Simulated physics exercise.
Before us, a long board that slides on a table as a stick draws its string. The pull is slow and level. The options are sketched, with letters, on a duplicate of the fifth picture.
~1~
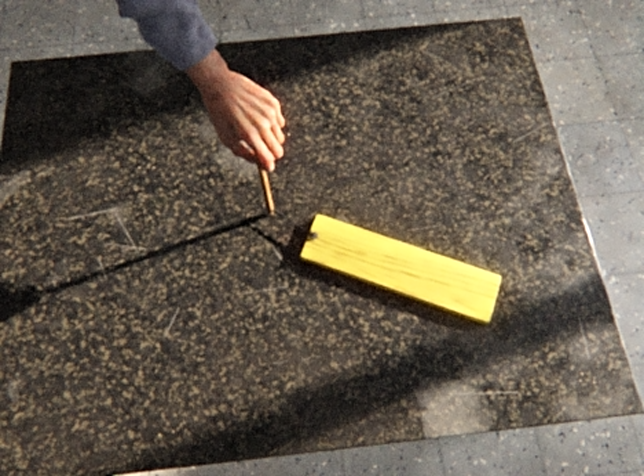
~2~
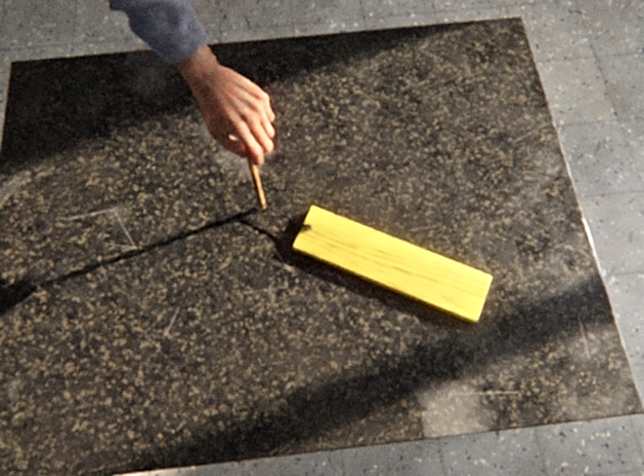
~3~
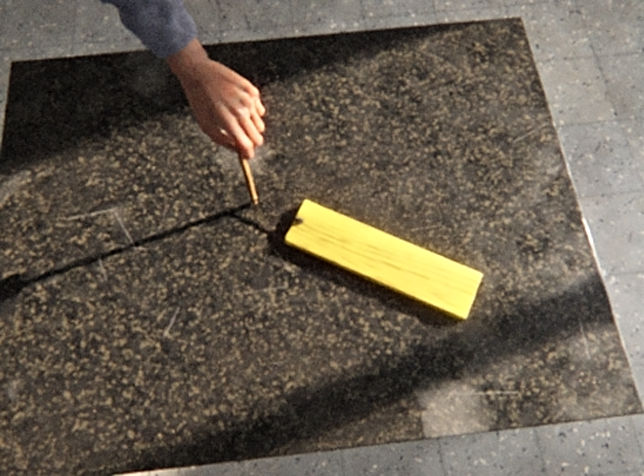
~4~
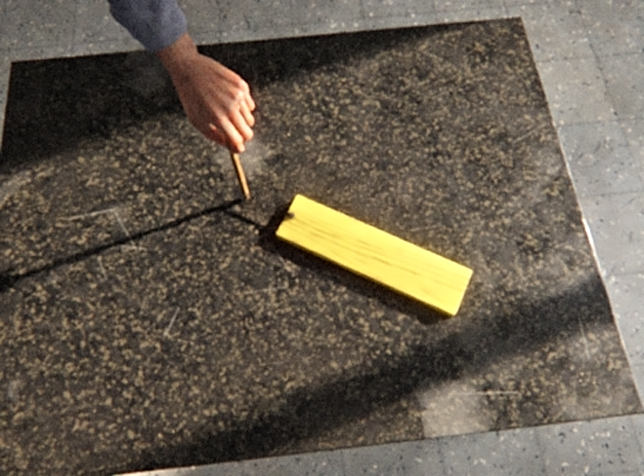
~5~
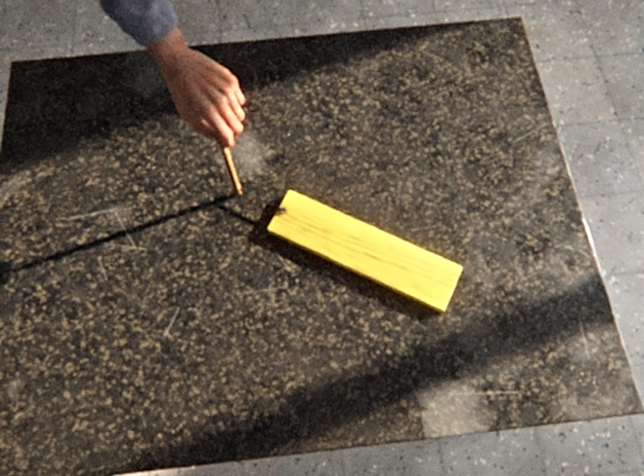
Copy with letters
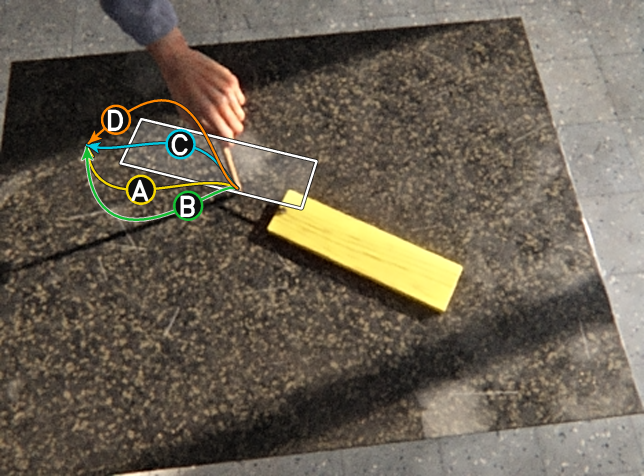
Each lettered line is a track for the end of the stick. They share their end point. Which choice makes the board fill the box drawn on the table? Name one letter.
Take D.
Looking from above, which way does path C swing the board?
On that path, anticlockwise.
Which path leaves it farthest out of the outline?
Path B.
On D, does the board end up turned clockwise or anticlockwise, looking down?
It turns anticlockwise.
On the copy, A from (237, 188) via (148, 190) to (87, 145); B from (237, 188) via (136, 220) to (87, 147); C from (237, 188) via (173, 143) to (87, 145); D from (237, 188) via (181, 105) to (88, 143); the outline at (218, 162).
On D. First, foot of the stick (202, 129), middle of the board (302, 206).
Then, foot of the stick (141, 106), middle of the board (248, 166).
Finally, foot of the stick (88, 146), middle of the board (218, 163); it lies in the outline.
By contrast, A leaves its middle at (203, 199); B leaves its middle at (196, 208); C leaves its middle at (213, 181).
